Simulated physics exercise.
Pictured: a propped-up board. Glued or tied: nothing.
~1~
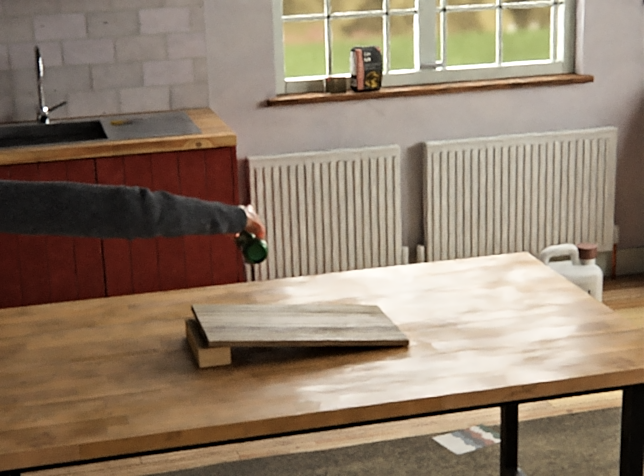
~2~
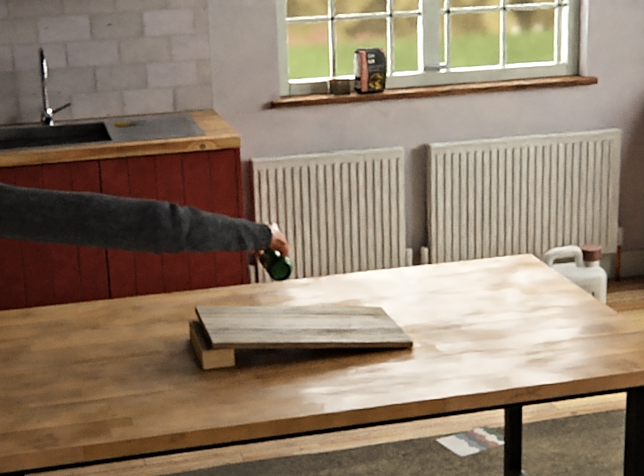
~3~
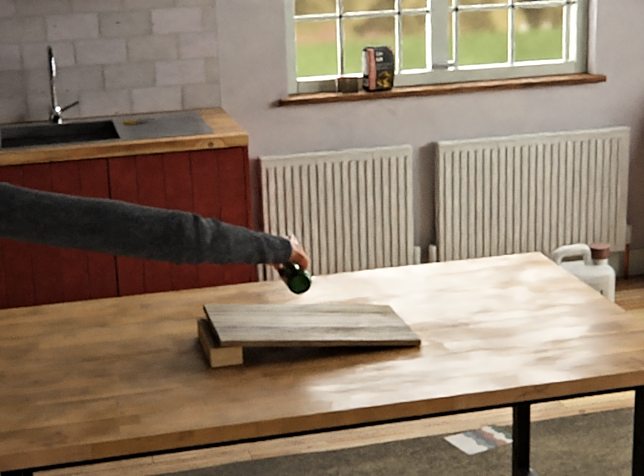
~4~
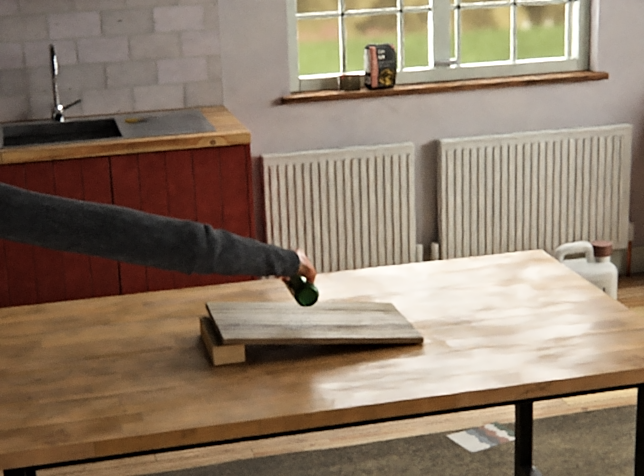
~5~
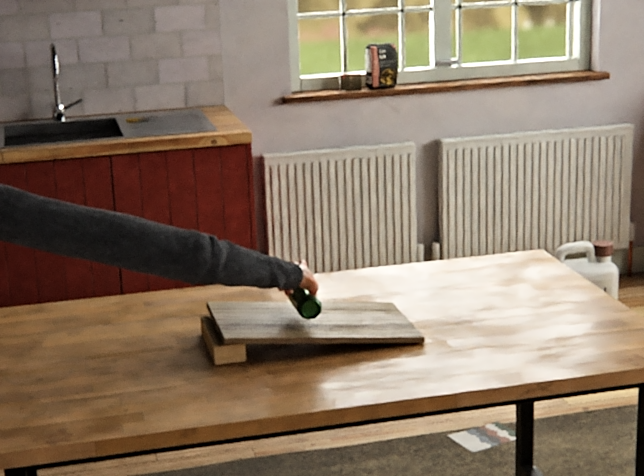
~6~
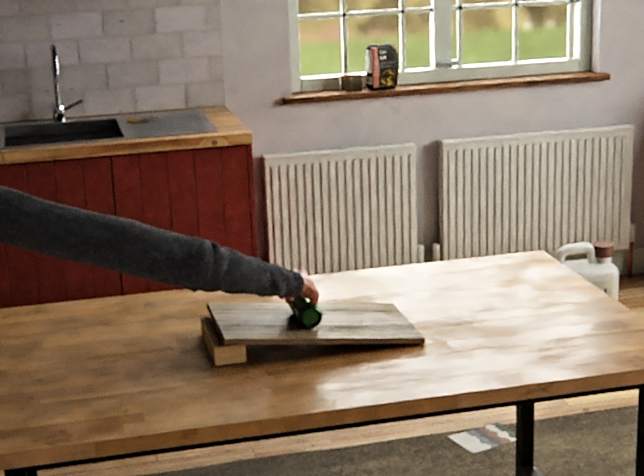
A kitchen with red cupboards, a sink, a window and two white radiators is seen from slightly above, across a wooden table. A grey board rests on the tabletop, propped up at its left end by a pale wooden block. An arm in a dark grey sleeve reaches from the left and lowers a green can onto the board, while the view shifts slightly left, then steadies.
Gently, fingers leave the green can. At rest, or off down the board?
It starts moving toward the bottom.
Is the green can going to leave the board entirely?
Once it settles, it is off the top.
Then, 1.30 s past the last view, green can now off the board.
Then, 2.40 s past the last view, things are still on the move.
Finally, off the board, green can. The green can goes downhill.
